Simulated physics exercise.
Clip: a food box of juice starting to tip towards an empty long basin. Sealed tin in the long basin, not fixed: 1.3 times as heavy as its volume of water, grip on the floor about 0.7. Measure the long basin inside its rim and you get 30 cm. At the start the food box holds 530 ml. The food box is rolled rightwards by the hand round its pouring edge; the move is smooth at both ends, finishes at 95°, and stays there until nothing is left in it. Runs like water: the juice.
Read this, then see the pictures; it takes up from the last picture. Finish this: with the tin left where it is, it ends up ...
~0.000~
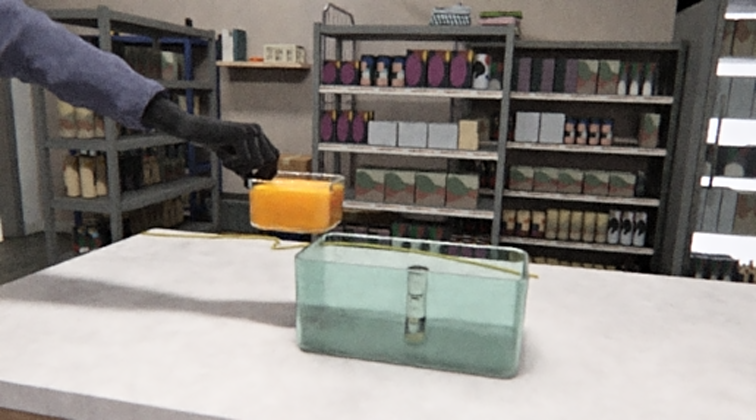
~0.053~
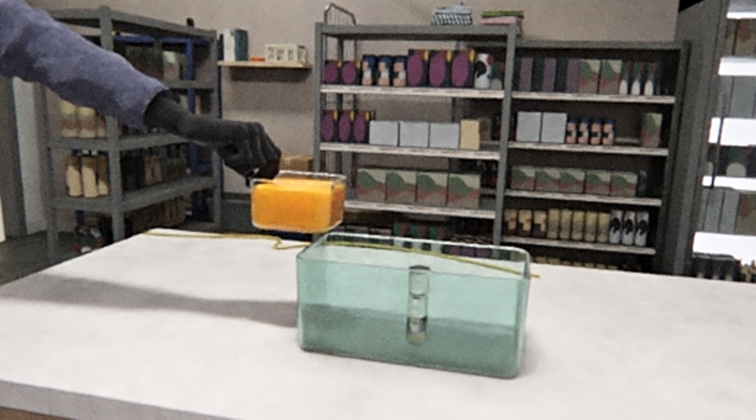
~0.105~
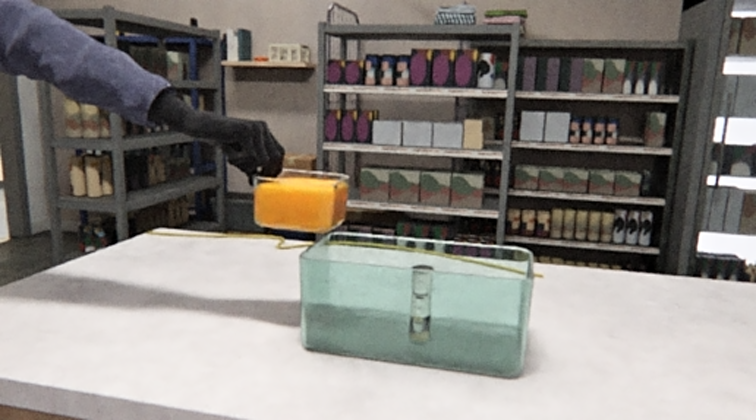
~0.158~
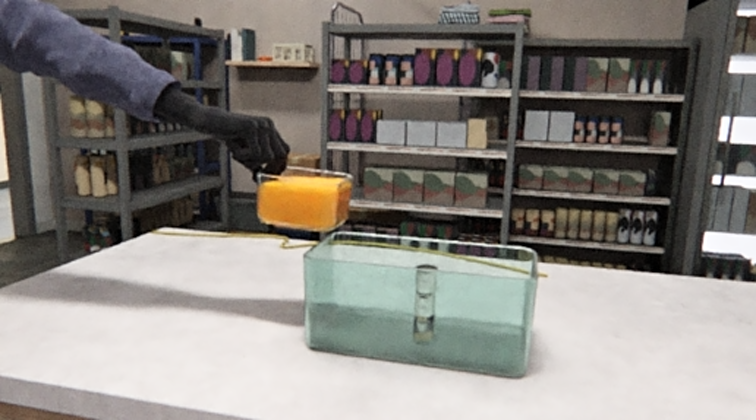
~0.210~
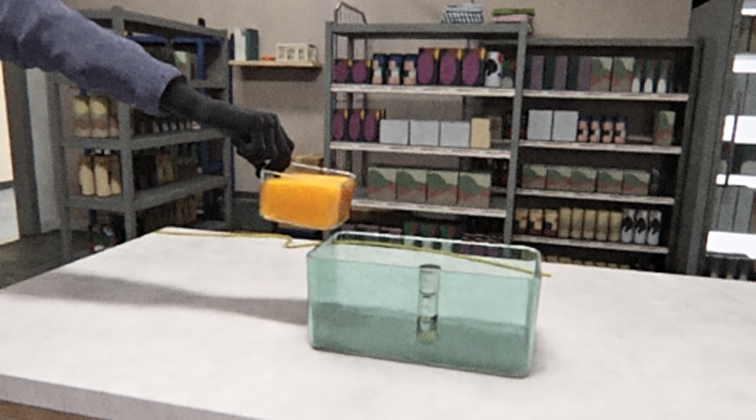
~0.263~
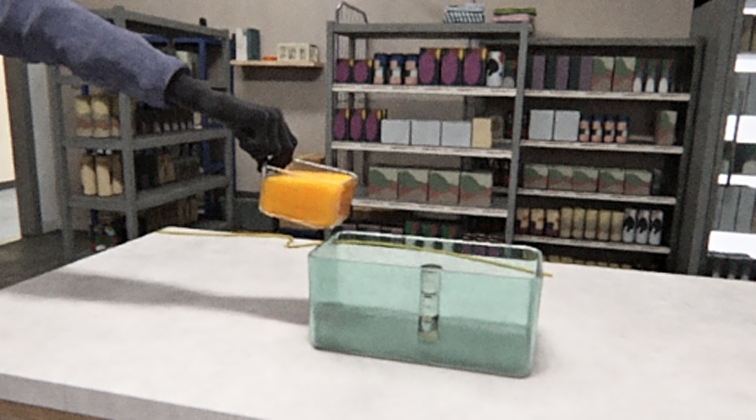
It ends up standing.
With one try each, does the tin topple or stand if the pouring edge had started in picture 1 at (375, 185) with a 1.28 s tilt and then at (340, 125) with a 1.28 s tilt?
In the first try it remains standing; in the second it remains standing.
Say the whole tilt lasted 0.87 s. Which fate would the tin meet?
The tin would stay balanced.
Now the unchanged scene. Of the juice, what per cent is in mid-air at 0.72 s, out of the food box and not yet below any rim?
Some 26 per cent.
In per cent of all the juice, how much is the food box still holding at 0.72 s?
Close to 62 in a hundred.
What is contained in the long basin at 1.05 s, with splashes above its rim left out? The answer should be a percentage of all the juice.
Value: Approx. 74 %.
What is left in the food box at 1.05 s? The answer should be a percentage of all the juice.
16 %.
After 0.72 s the tilt is 57° and 62 per cent is still to pour; the tin stands where it began.
After 1.05 s the tilt is 88° and 16 per cent is still to pour; the tin stands where it began.
After 1.40 s the tilt is 95° and 2 per cent is still to pour; the tin stands where it began.
After 1.78 s the tilt is 95° and 0 per cent is still to pour; the tin stands where it began.
In the end the tin stands where it began.
